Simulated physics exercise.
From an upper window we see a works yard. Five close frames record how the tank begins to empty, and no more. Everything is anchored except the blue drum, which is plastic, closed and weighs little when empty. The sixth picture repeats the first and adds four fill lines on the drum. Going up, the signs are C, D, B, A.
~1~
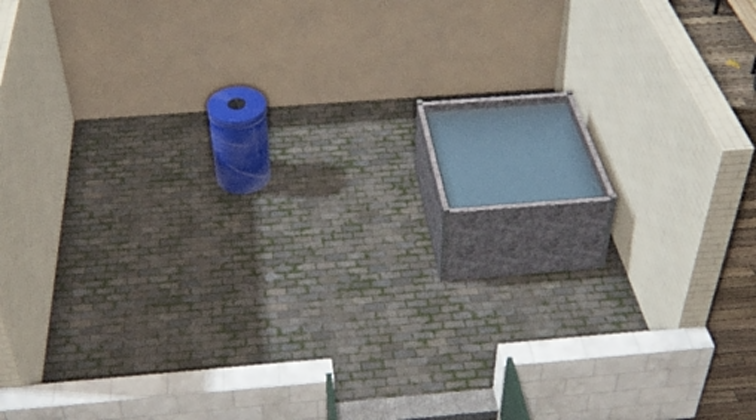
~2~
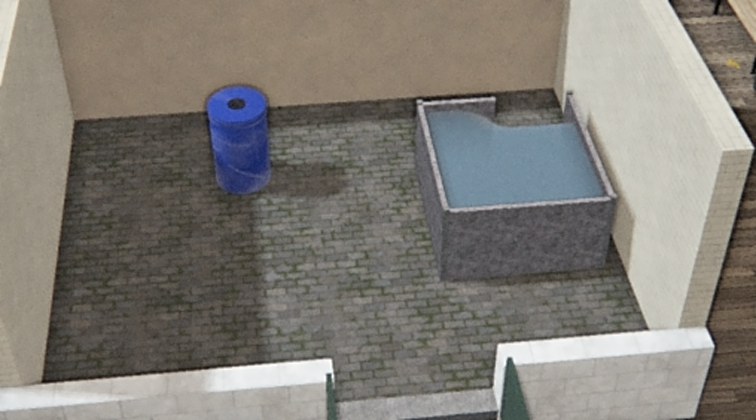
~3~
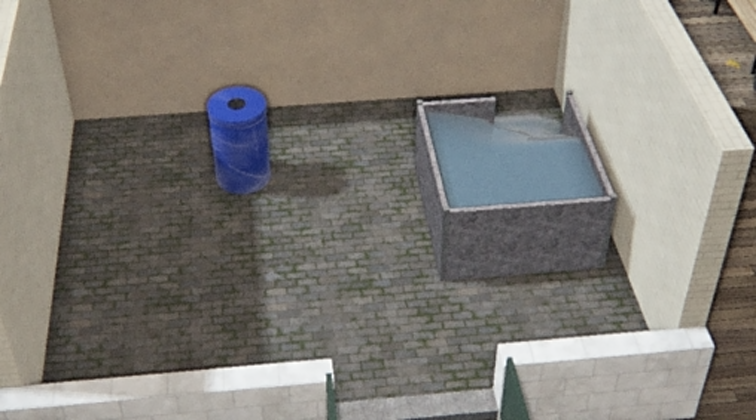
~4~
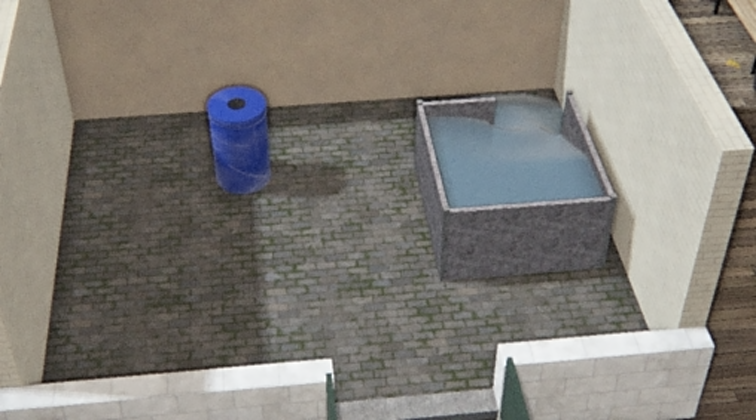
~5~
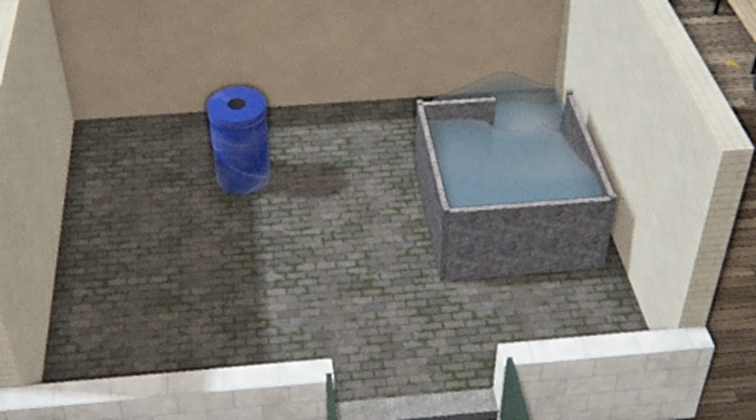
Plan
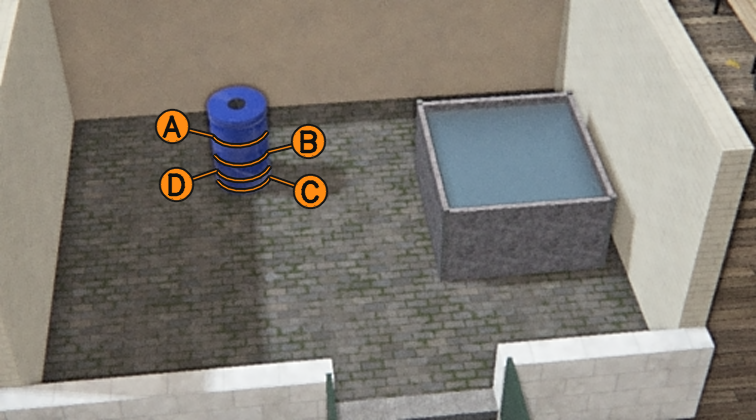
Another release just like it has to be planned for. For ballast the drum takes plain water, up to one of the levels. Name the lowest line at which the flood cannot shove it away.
Choose B.
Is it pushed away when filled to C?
Yes, it does.
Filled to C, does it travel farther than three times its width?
Yes.
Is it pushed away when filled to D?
Yes, it does.
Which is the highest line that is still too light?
The answer is D.
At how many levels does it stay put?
Two of them.
In orange, A at (240, 145); B at (242, 165); C at (244, 190); D at (243, 180); from the bottom up C, D, B, A.
With A, it does not move.
With B, it does not move.
With C, it is pushed about 5 times its own width away.
With D, it is pushed about half its own width away.
